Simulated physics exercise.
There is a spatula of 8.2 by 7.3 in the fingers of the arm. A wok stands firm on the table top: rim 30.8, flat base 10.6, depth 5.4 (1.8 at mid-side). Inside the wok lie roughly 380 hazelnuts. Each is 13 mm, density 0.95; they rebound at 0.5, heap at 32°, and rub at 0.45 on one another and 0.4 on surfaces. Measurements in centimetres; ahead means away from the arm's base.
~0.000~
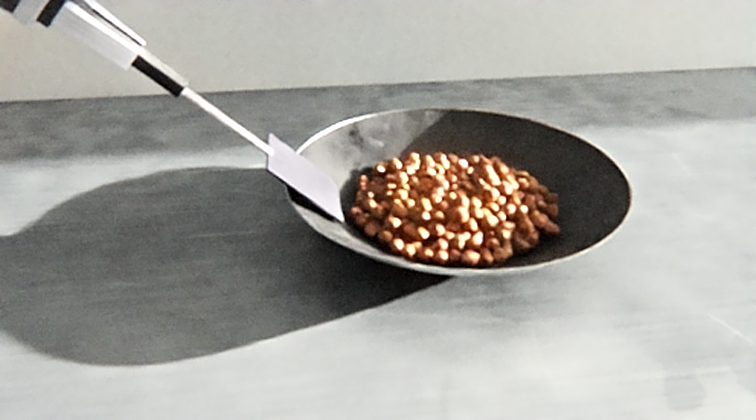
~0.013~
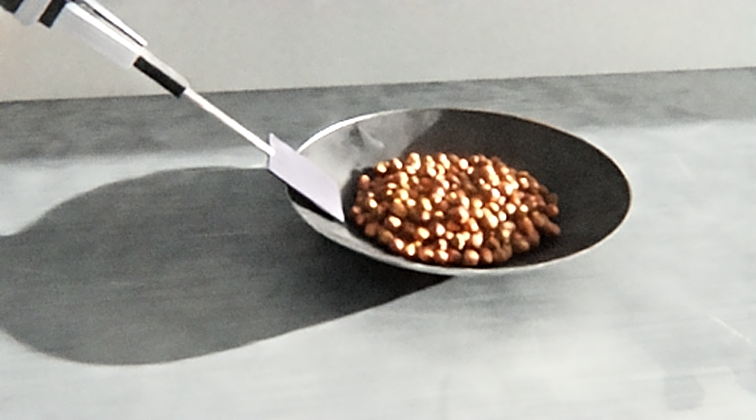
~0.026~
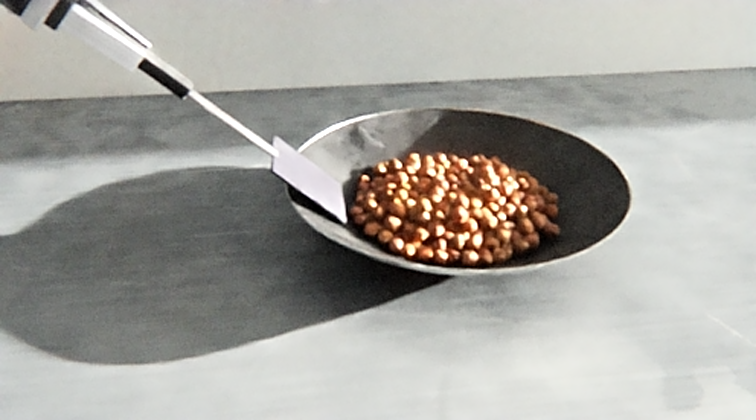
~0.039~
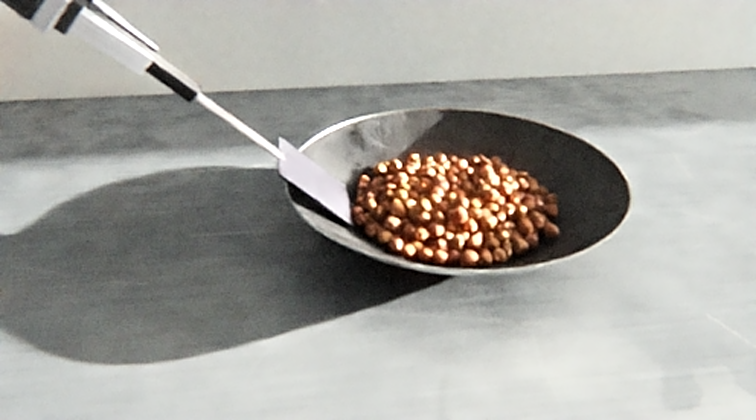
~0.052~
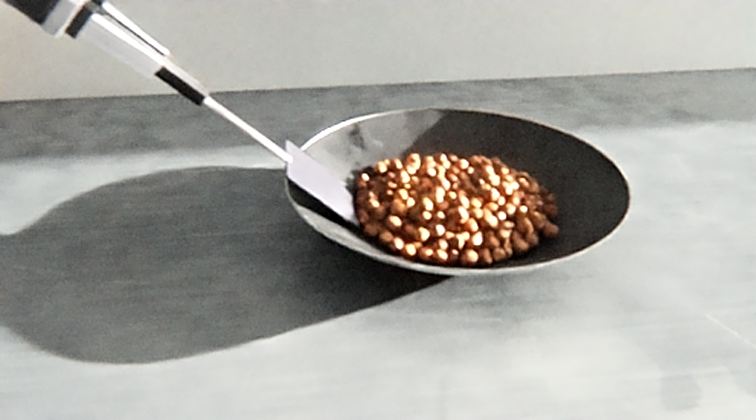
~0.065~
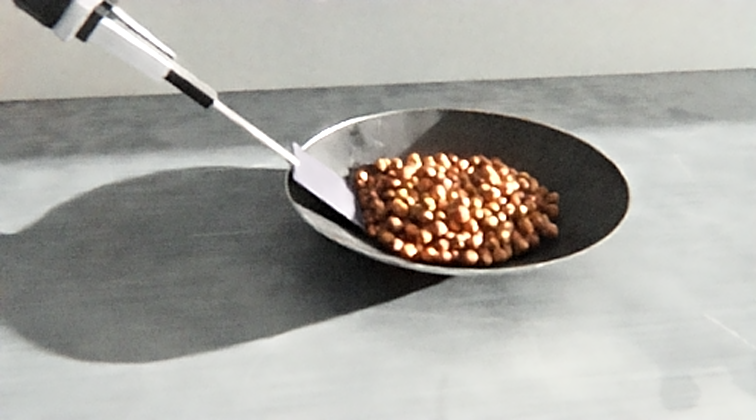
Robotic arm holding a spatula at the left rim of a wok of hazelnuts, easing the blade slightly right toward the pile.
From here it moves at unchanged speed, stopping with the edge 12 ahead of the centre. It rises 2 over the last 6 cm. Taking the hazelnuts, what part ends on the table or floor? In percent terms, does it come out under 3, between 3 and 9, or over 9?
It comes out over 9 %.
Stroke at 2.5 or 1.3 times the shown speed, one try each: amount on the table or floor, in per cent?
I'd say near 40 and then near 30 per cent.
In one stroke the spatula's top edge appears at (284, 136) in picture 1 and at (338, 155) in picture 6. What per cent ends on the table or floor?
I'd put it at roughly 40 per cent.
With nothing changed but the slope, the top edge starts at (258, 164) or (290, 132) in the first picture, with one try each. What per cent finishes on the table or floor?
First try around 15 percent, second around 20 percent.
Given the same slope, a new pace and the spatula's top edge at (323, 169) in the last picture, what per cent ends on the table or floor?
Roughly 40 per cent.
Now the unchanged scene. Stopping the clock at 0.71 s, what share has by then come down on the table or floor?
20 %.
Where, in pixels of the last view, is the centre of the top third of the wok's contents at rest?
Somewhere around (532, 189) in the last picture.
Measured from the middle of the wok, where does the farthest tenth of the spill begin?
Around 35 centimetres from the centre.
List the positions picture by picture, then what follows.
Spatula top edge at (268, 150), sloping 43°; upper third of the load around (454, 197), from x 355 to 550, top at y 160; 385 in the wok, in the first frame.
Spatula top edge at (268, 151), sloping 43°; upper third of the load around (454, 197), from x 355 to 550, top at y 160, in the second frame.
Spatula top edge at (272, 152), sloping 43°; upper third of the load around (454, 197), from x 355 to 550, top at y 160, in the third frame.
Spatula top edge at (279, 155), sloping 43°; upper third of the load around (454, 197), from x 355 to 550, top at y 160, in the fourth frame.
Spatula top edge at (286, 158), sloping 43°; upper third of the load around (454, 197), from x 360 to 550, top at y 160, in the fifth frame.
Spatula top edge at (293, 160), sloping 43°; upper third of the load around (454, 196), from x 360 to 555, top at y 160; 385 in the wok, in the sixth frame.
By 0.24 s, sloping 43°, highest piece 5 above the table; 385 in the wok.
By 0.42 s, sloping 43°, highest piece 6 above the table; 385 in the wok.
By 0.71 s, sloping 43°, highest piece 7 above the table; 311 in the wok, 70 on the table or floor, 4 on the blade or in flight.
By 1.76 s, sloping 43°, highest piece 7 above the table; 310 in the wok, 75 on the table or floor.
Final count, 310 in the wok, 75 on the table or floor. That is 19 % on the table or floor.
